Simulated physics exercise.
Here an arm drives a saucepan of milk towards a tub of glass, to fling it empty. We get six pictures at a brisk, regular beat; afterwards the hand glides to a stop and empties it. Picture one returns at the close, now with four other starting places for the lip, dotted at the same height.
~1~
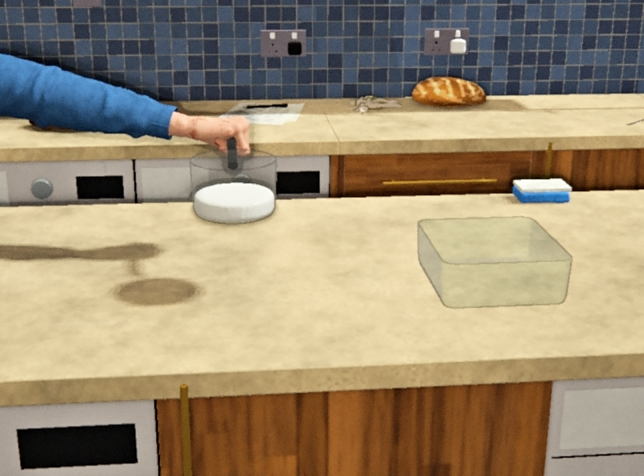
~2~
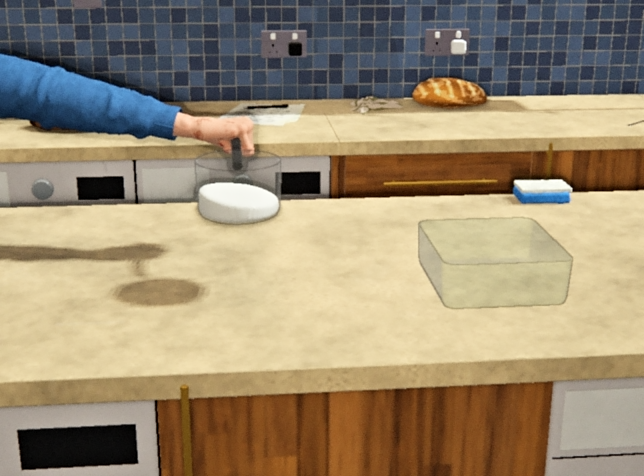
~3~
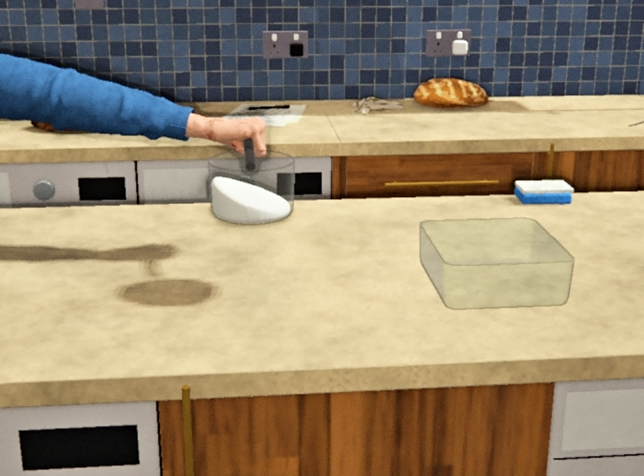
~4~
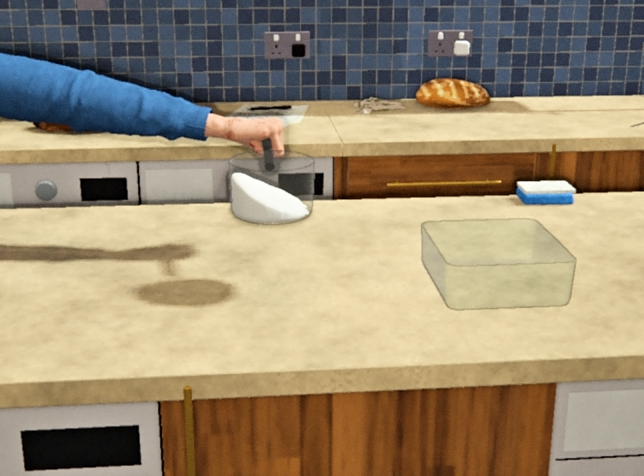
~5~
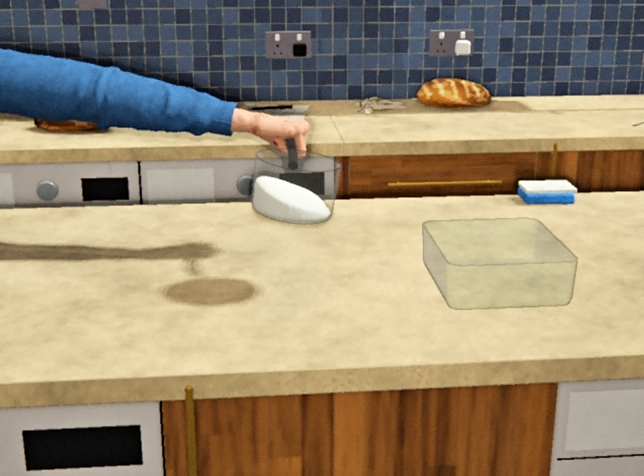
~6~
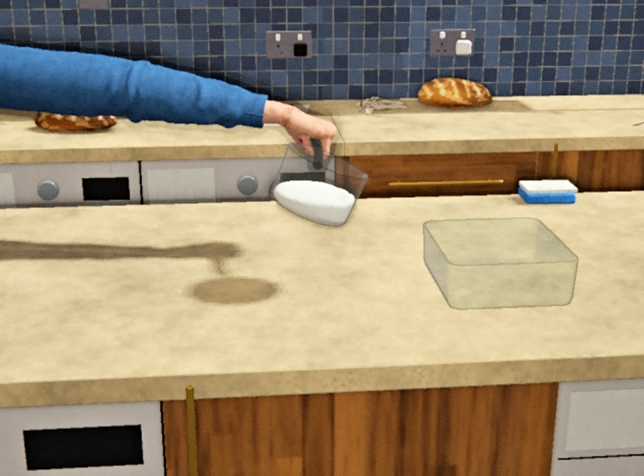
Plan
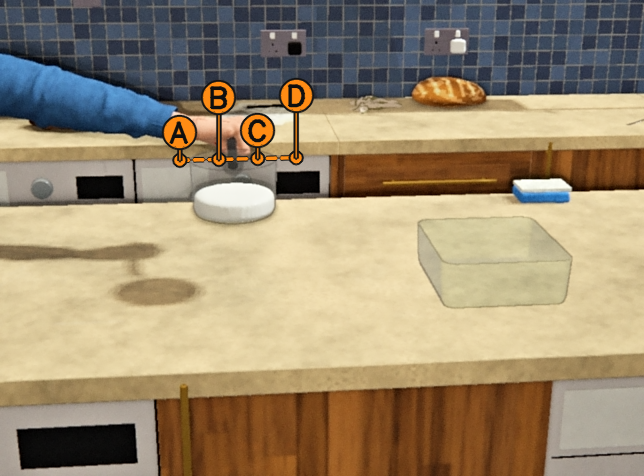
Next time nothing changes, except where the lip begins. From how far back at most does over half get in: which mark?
Spot D.
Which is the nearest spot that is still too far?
That would be C.
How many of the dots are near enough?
One of them.
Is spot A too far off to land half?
Yes.
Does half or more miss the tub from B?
Yes, that goes wrong.
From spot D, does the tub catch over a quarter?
Yes.
In orange, A at (179, 160); B at (218, 159); C at (257, 158); D at (296, 157).
With A, about 0 % lands in the tub, 100 % falls short.
With B, about 0 % lands in the tub, 99 % falls short.
With C, about 26 % lands in the tub, 68 % falls short and 6 % goes beside or beyond.
With D, about 66 % lands in the tub, 23 % falls short and 11 % goes beside or beyond.
